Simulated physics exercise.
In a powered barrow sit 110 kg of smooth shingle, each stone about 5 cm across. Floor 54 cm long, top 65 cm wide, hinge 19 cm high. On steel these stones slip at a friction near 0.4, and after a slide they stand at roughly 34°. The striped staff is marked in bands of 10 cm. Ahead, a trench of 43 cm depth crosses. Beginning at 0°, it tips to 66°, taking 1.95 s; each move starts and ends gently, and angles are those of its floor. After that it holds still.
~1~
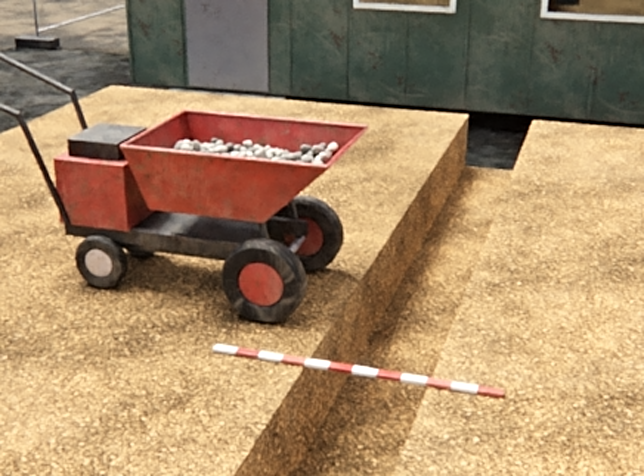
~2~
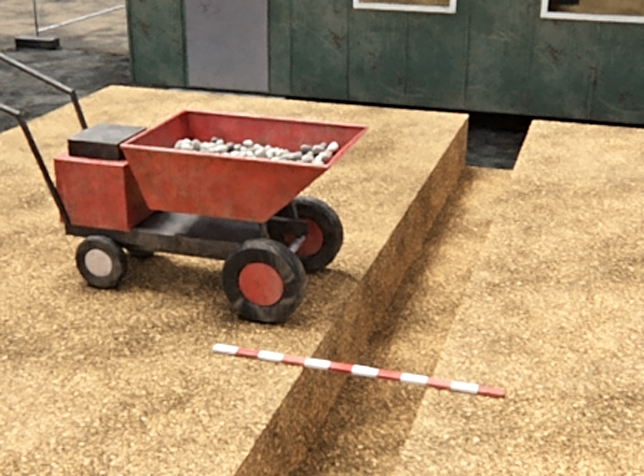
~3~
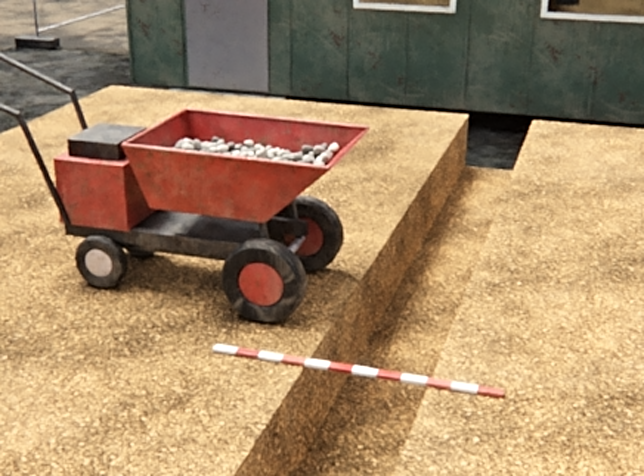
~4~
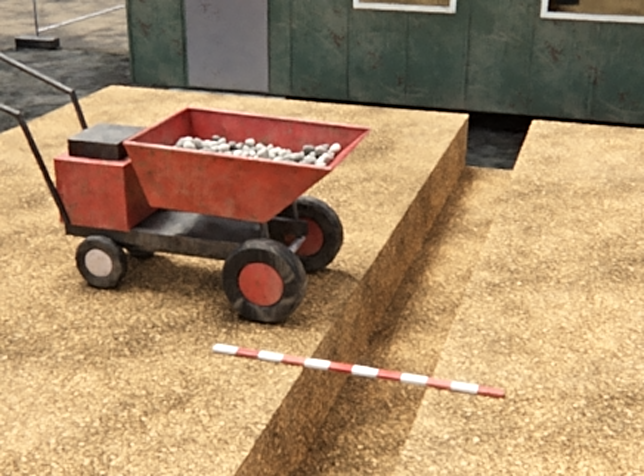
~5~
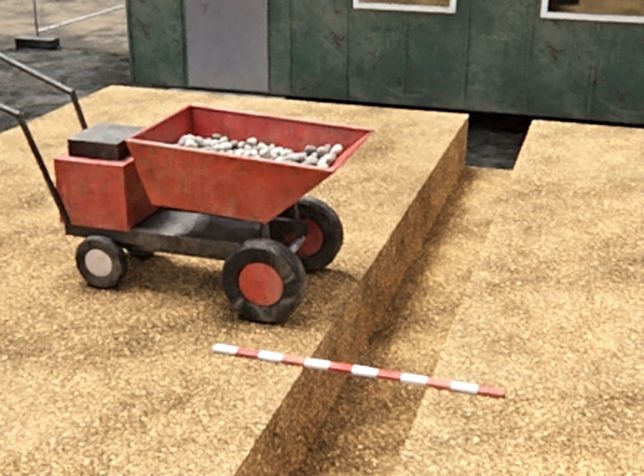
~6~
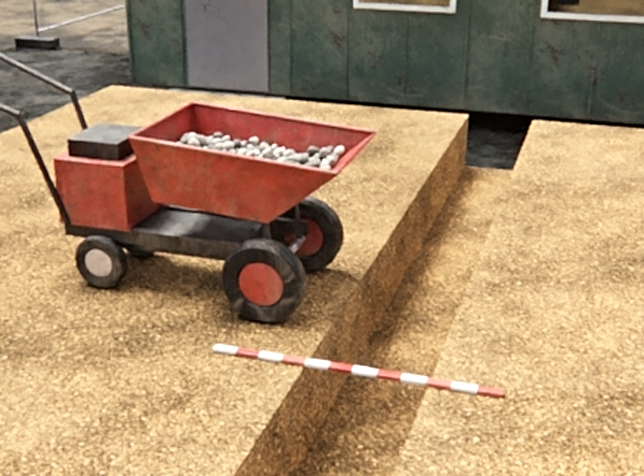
The red tray of a small wheeled barrow, loaded with smooth grey stones, stayed still at first, then tilted very slightly down to the right, beside a trench with a red-and-white pole across it.
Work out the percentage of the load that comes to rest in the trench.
It works out at about 56 per cent of the load.
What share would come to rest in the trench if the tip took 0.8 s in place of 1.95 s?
Roughly 40 per cent would.
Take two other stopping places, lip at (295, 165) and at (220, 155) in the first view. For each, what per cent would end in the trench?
From the first place around 95 per cent, from the other around 95.
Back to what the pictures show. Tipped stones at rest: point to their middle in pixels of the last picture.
Roughly at (446, 380).
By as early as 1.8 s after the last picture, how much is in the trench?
Approx. 35 % of the load.
Then, 1.2 s after the last picture the floor is at 56°, 100 % in the tray; the foremost stones are at (422, 259).
Then, 1.8 s after the last picture the floor is at 66°, 31 % in the tray, 36 % in the trench, 34 % past the trench; the foremost stones are at (568, 338).
Then, 2.1 s after the last picture the floor is at 66°, 7 % in the tray, 49 % in the trench, 44 % past the trench; the foremost stones are at (632, 347).
Then, 4.0 s after the last picture the floor is at 66°, 0 % in the tray, 56 % in the trench, 44 % past the trench; the foremost stones are past the picture's edge.
